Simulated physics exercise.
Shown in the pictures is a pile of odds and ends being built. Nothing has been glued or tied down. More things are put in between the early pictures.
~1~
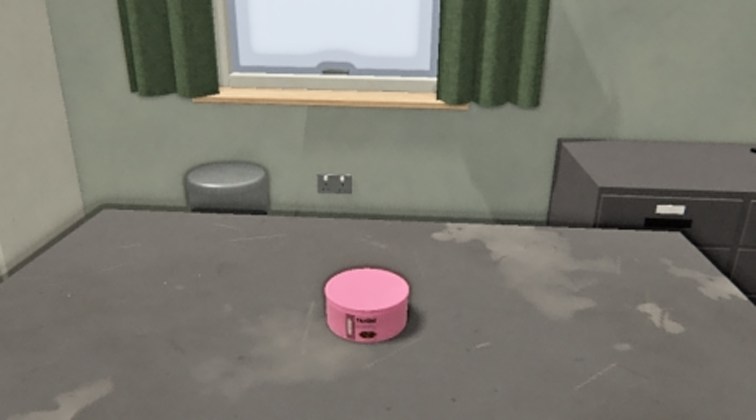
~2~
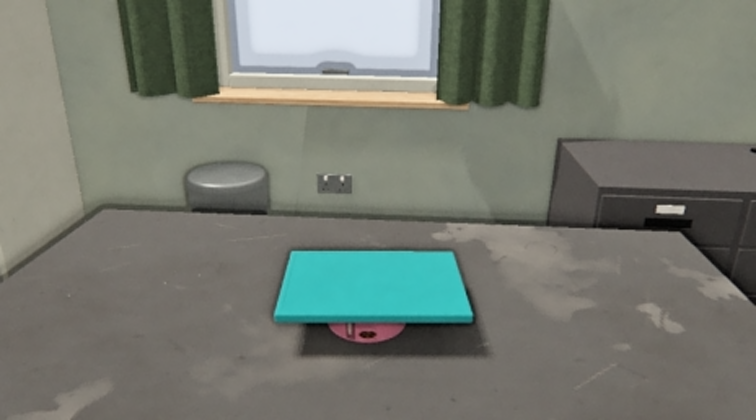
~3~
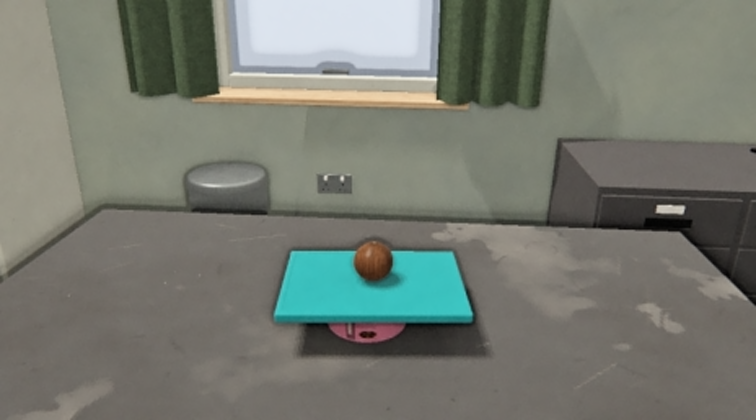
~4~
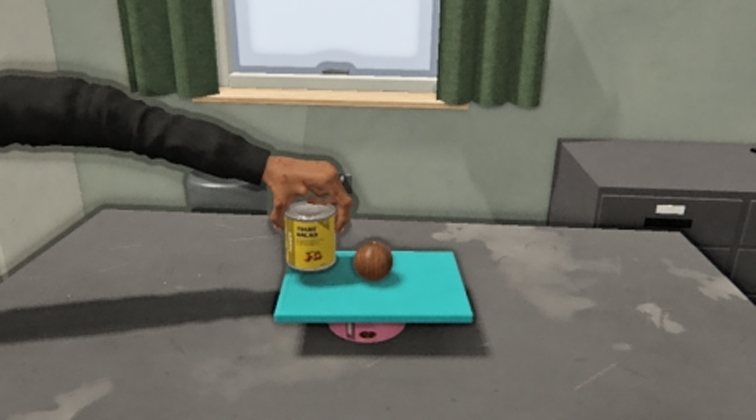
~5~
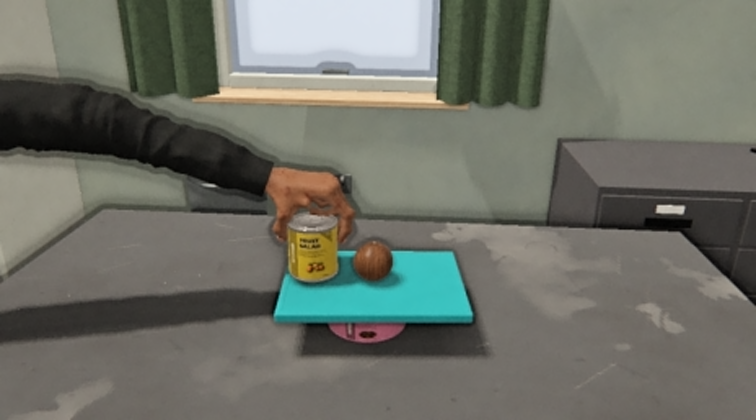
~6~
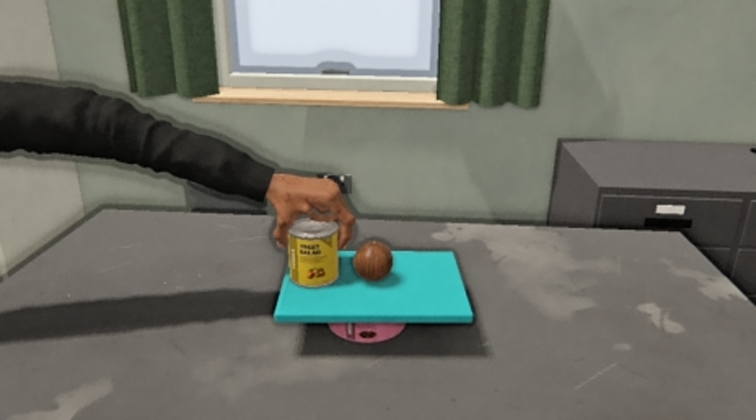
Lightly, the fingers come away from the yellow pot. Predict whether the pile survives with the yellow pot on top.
I expect everything to stay in place.
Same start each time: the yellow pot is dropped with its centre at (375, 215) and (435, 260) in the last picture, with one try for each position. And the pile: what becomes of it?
First attempt - it comes down; second attempt - it does not fall.
Then, 0.20 s later than the last frame, all is still.
Then, 0.50 s later than the last frame, yellow pot resting near (313, 253).
When it is over, all 4 as before. End places, in pixels of the last picture, yellow pot near (313, 253). The pile stays up.
